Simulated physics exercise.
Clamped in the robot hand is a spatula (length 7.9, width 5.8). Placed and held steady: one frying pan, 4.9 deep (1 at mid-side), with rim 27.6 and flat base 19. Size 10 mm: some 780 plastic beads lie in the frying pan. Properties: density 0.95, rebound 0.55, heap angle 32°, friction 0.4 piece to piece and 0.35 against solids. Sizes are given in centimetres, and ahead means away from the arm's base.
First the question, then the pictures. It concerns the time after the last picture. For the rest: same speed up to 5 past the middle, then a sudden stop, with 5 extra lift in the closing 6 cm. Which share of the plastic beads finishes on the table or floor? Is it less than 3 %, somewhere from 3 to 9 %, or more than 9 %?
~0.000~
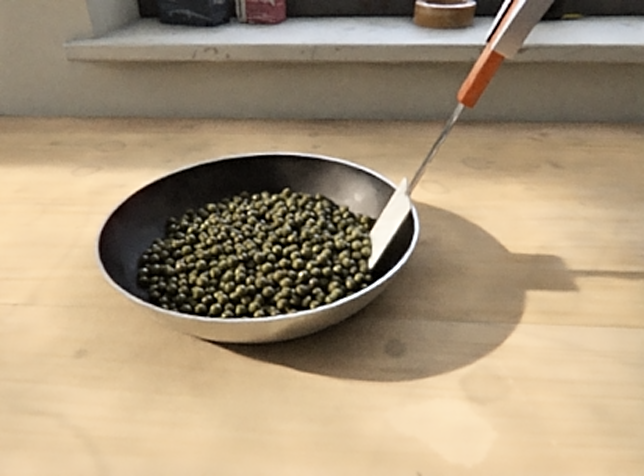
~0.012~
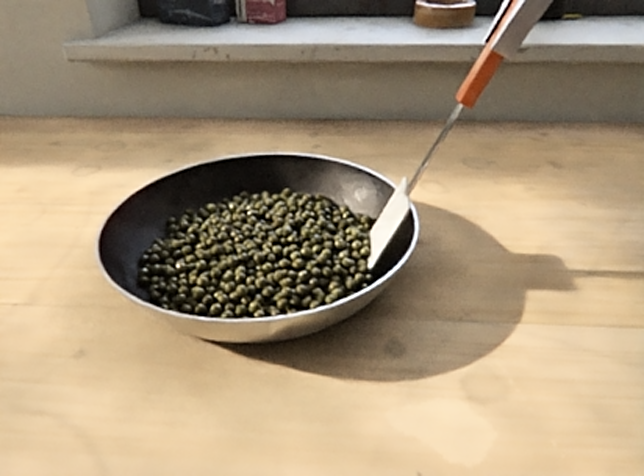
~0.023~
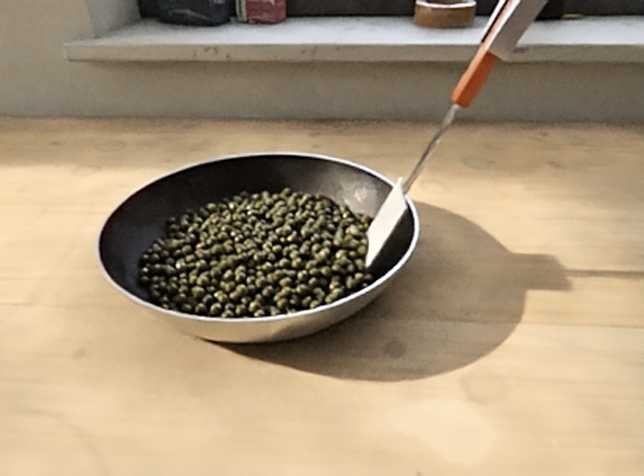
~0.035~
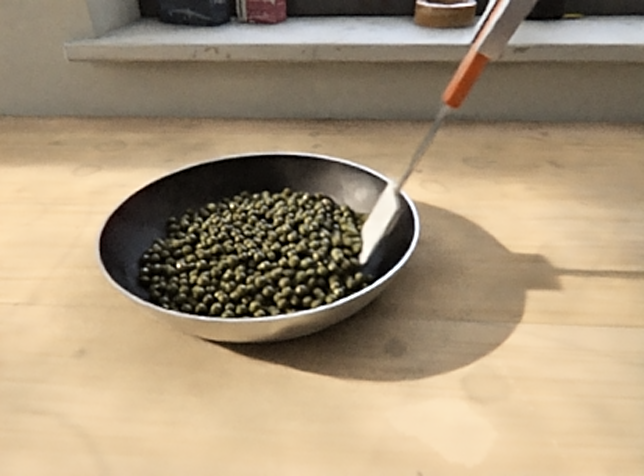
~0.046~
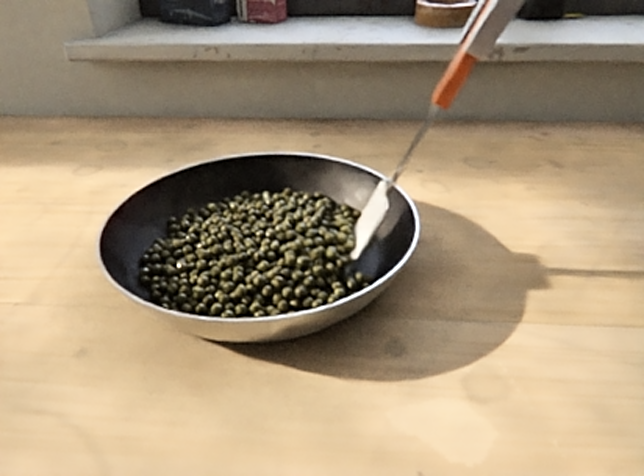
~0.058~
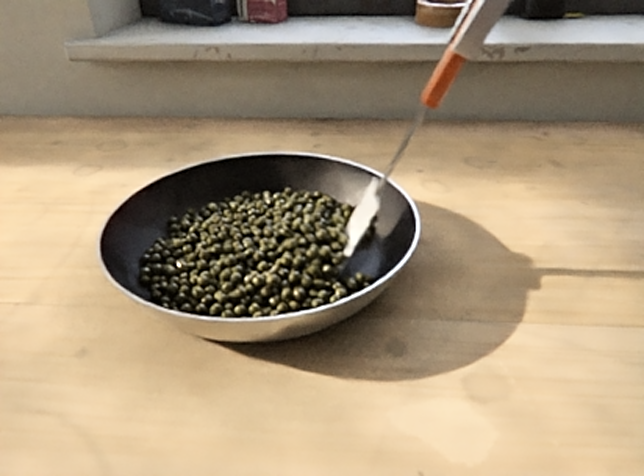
It is less than 3 %.
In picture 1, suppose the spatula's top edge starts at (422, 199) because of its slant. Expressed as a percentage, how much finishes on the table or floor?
I'd estimate close to 0 per cent.
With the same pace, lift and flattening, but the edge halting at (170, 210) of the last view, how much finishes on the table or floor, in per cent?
Estimate: Approx. 5 %.
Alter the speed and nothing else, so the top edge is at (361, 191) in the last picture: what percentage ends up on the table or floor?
5 %.
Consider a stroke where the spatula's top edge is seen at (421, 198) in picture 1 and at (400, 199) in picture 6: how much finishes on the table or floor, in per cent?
I'd put it at roughly 0 per cent.
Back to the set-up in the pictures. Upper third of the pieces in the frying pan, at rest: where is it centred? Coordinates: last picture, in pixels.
The centre sits at about (196, 240).
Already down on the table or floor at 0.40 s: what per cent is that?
Roughly 0 percent of it.
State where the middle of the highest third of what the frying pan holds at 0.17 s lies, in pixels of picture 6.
It is centred at roughly (234, 241).
After 0.11 s, sloping 65°, highest piece 5 above the table; 784 in the frying pan.
After 0.17 s, sloping 65°, highest piece 6 above the table; 784 in the frying pan.
After 0.40 s, sloping 65°, highest piece 5 above the table; 784 in the frying pan.
After 1.45 s, sloping 65°, highest piece 4 above the table; 784 in the frying pan.
In the end, 784 in the frying pan. That is 0 % on the table or floor.
